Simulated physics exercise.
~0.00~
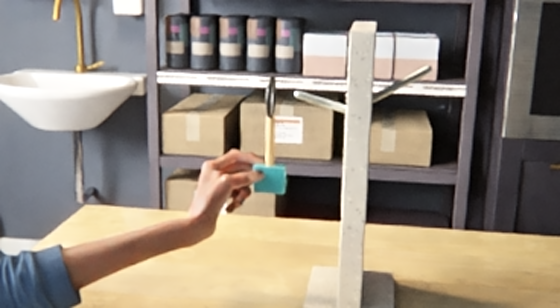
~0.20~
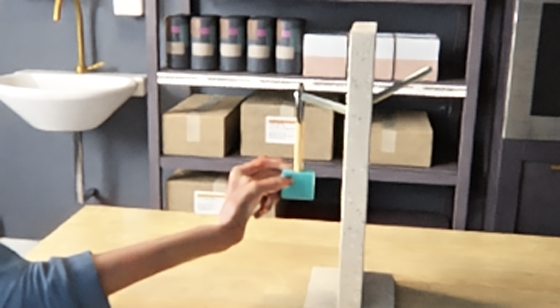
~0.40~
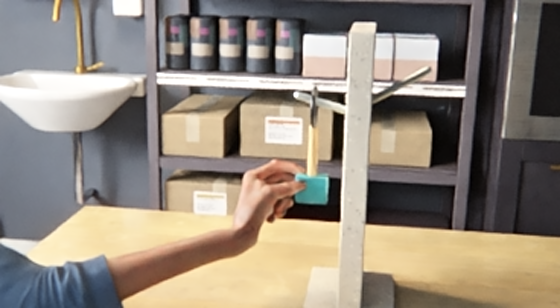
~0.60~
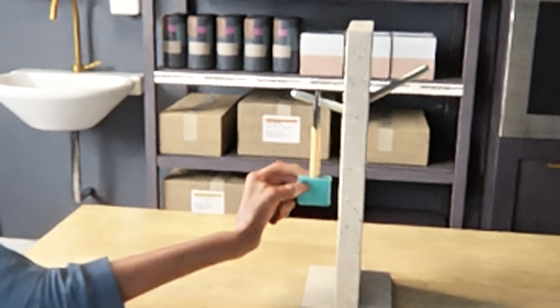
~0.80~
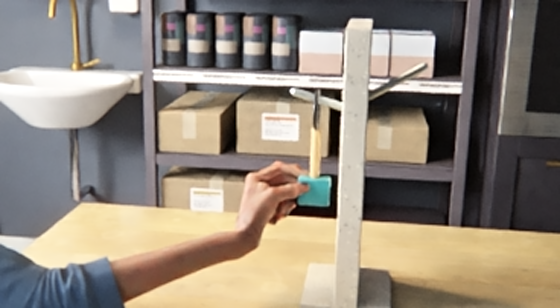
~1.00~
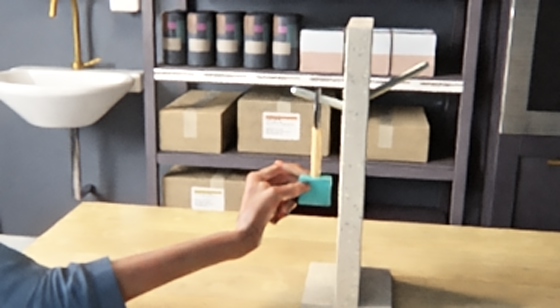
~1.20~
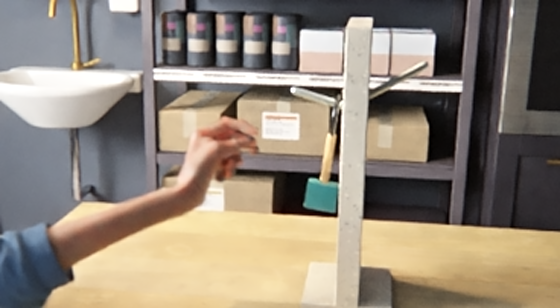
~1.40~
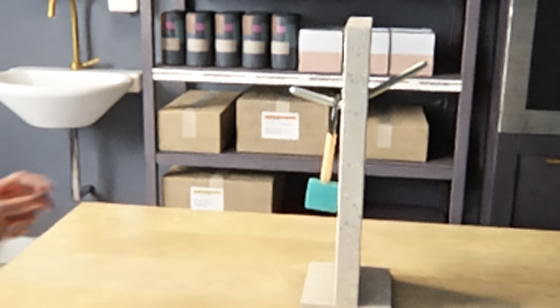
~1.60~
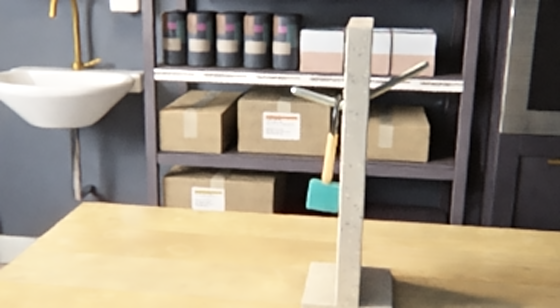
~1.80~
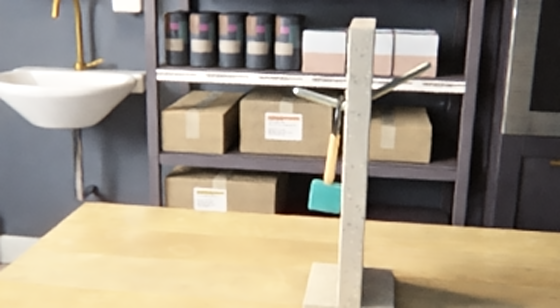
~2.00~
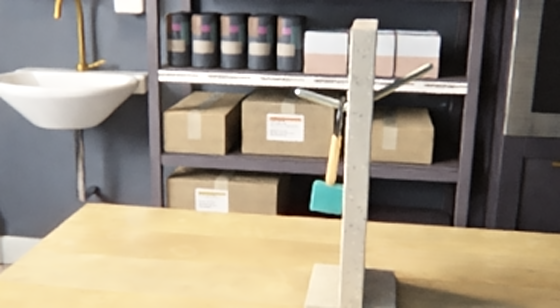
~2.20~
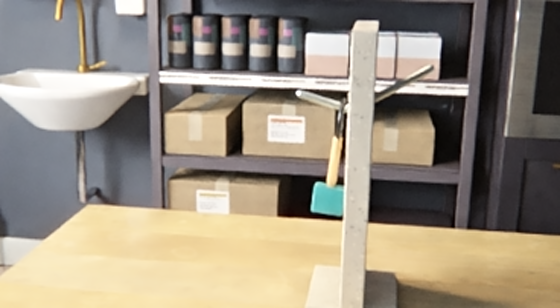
In this clip, a hand reaches in from the left and moves a turquoise brush rightward onto a peg of an upright stand on a wooden table, then lets go and withdraws, leaving the brush hanging, slightly tilted, from the peg.
